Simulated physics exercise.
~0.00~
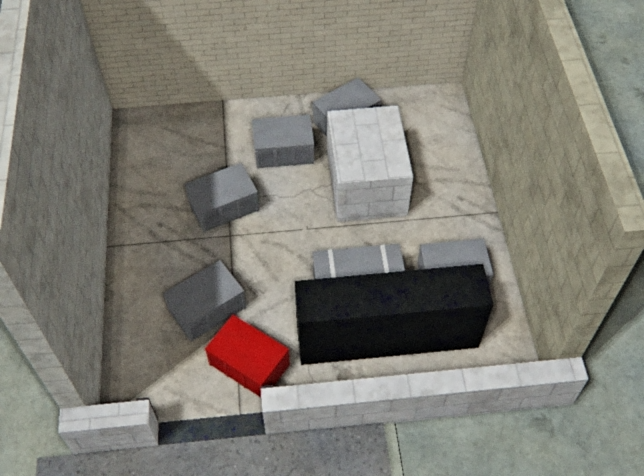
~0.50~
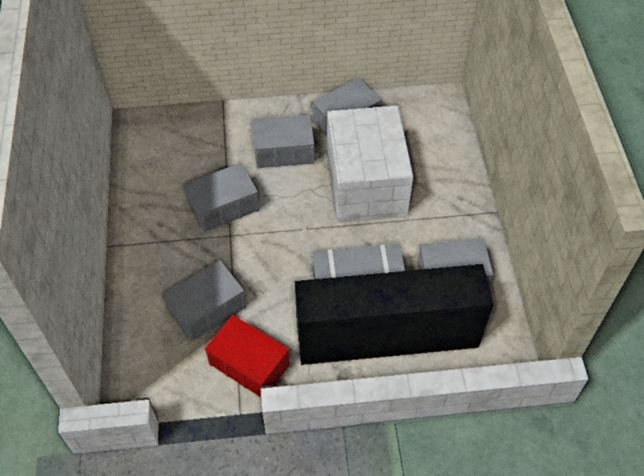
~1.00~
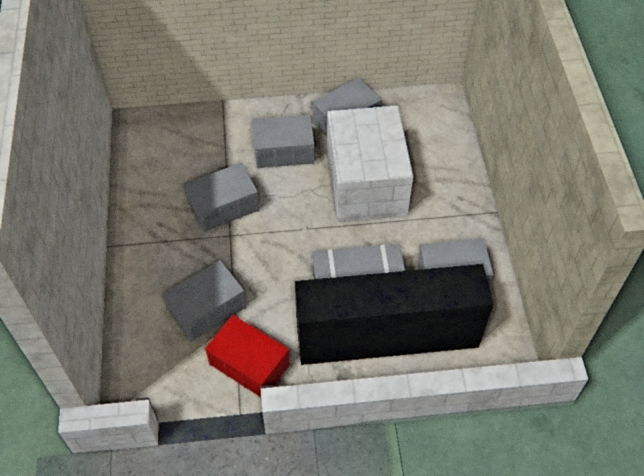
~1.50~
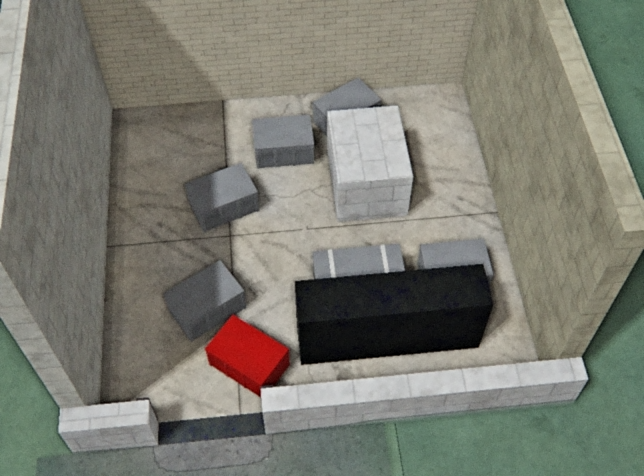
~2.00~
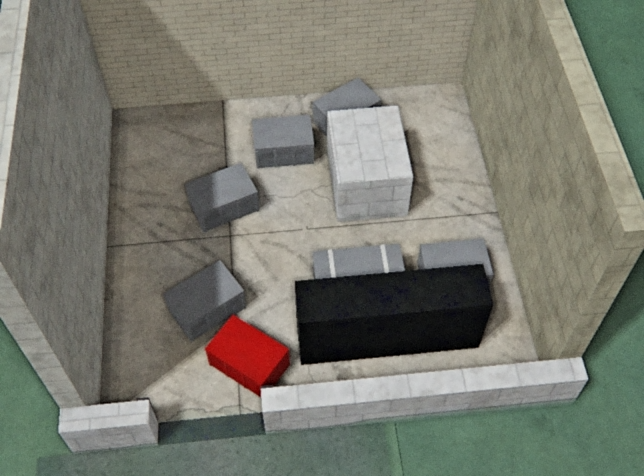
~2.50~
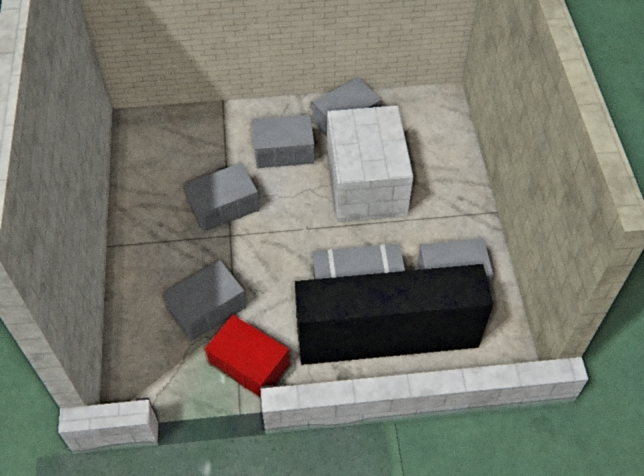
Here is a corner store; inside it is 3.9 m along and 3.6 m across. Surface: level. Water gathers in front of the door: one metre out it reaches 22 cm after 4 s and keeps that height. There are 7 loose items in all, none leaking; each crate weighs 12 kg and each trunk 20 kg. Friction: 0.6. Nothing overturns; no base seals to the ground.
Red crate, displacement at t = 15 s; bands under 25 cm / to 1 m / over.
Movement: Major.
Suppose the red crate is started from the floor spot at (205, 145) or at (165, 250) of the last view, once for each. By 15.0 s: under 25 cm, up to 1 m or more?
At the first spot it winds up well off, and at the second it winds up well off.
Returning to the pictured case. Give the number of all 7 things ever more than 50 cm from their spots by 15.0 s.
It adds up to 6.
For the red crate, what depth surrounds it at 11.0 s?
The depth there is around 9 cm.
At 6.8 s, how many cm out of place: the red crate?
200 cm, give or take.
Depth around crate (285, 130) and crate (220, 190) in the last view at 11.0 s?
Roughly 13 and 11 cm.
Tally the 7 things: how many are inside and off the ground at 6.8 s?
Count at that moment: 4.
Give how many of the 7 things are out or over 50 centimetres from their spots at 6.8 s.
3 in all.
After 3.5 s the red crate is near (261, 327), 0.2 m from its start, aground; 0 afloat.
After 6.8 s the red crate is near (297, 156), 2.1 m from its start, afloat; 4 afloat.
After 11.0 s the red crate is near (407, 111), 3.1 m from its start, afloat; 6 afloat.
After 15.0 s the red crate is near (429, 124), 3.0 m from its start, afloat; 7 afloat.
